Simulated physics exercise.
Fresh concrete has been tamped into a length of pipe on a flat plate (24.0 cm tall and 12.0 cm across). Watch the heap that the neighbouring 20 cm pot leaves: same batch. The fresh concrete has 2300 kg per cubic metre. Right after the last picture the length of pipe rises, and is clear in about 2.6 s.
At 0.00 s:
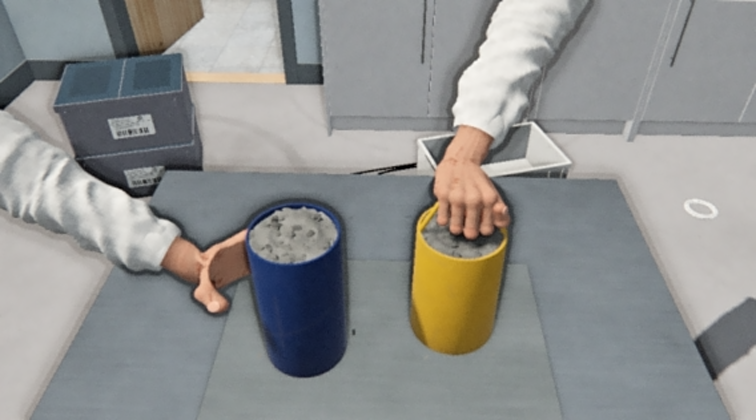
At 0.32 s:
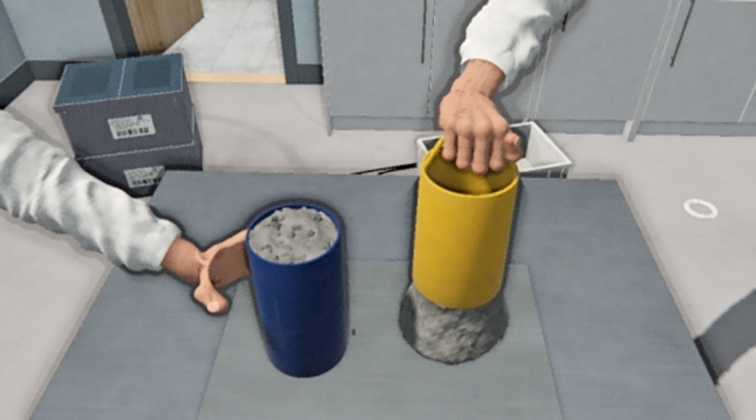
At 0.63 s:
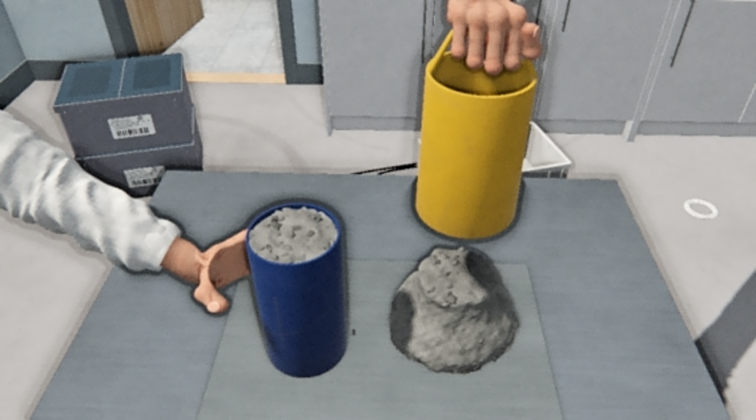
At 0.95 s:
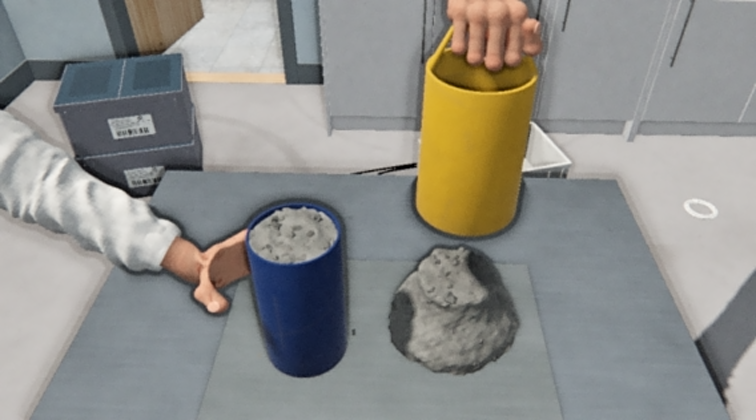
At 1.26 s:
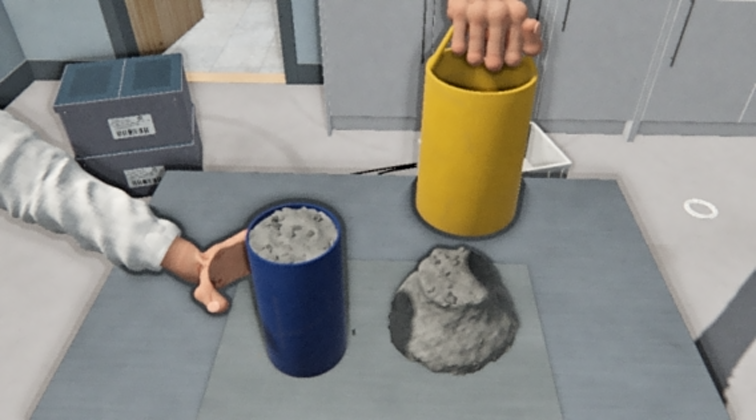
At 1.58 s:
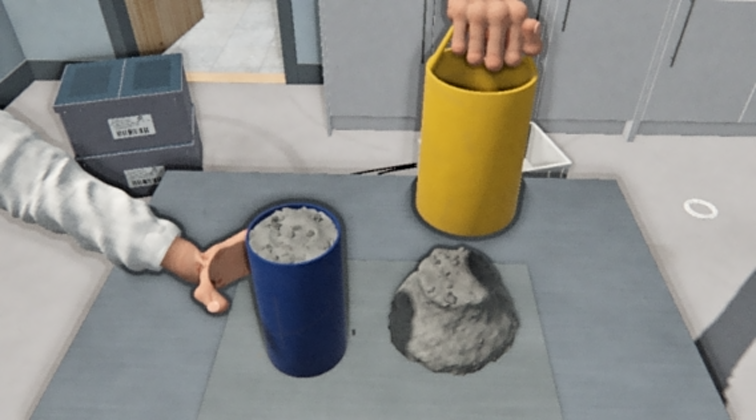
In a lab, a hand lifts a yellow pot off grey concrete, leaving a slumped heap beside a filled blue pipe.
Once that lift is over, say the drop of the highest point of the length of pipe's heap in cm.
Close to 9 centimetres.
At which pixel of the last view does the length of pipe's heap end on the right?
Around (374, 347).
After 2.2 s, the length of pipe is up 5.2 cm; the fresh concrete has come down 2.0 cm to 22 cm and is 15 cm wide.
After 2.9 s, the length of pipe is up 15 cm; the fresh concrete has come down 8.4 cm to 16 cm and is 21 cm wide.
After 3.5 s, the length of pipe is up 24 cm; the fresh concrete has come down 8.7 cm to 15 cm and is 21 cm wide.
After 4.3 s, the length of pipe is clear; the fresh concrete has come down 8.8 cm to 15 cm and is 21 cm wide.
After 4.8 s, at rest, the length of pipe is clear; the fresh concrete has come down 8.9 cm to 15 cm and is 21 cm wide.
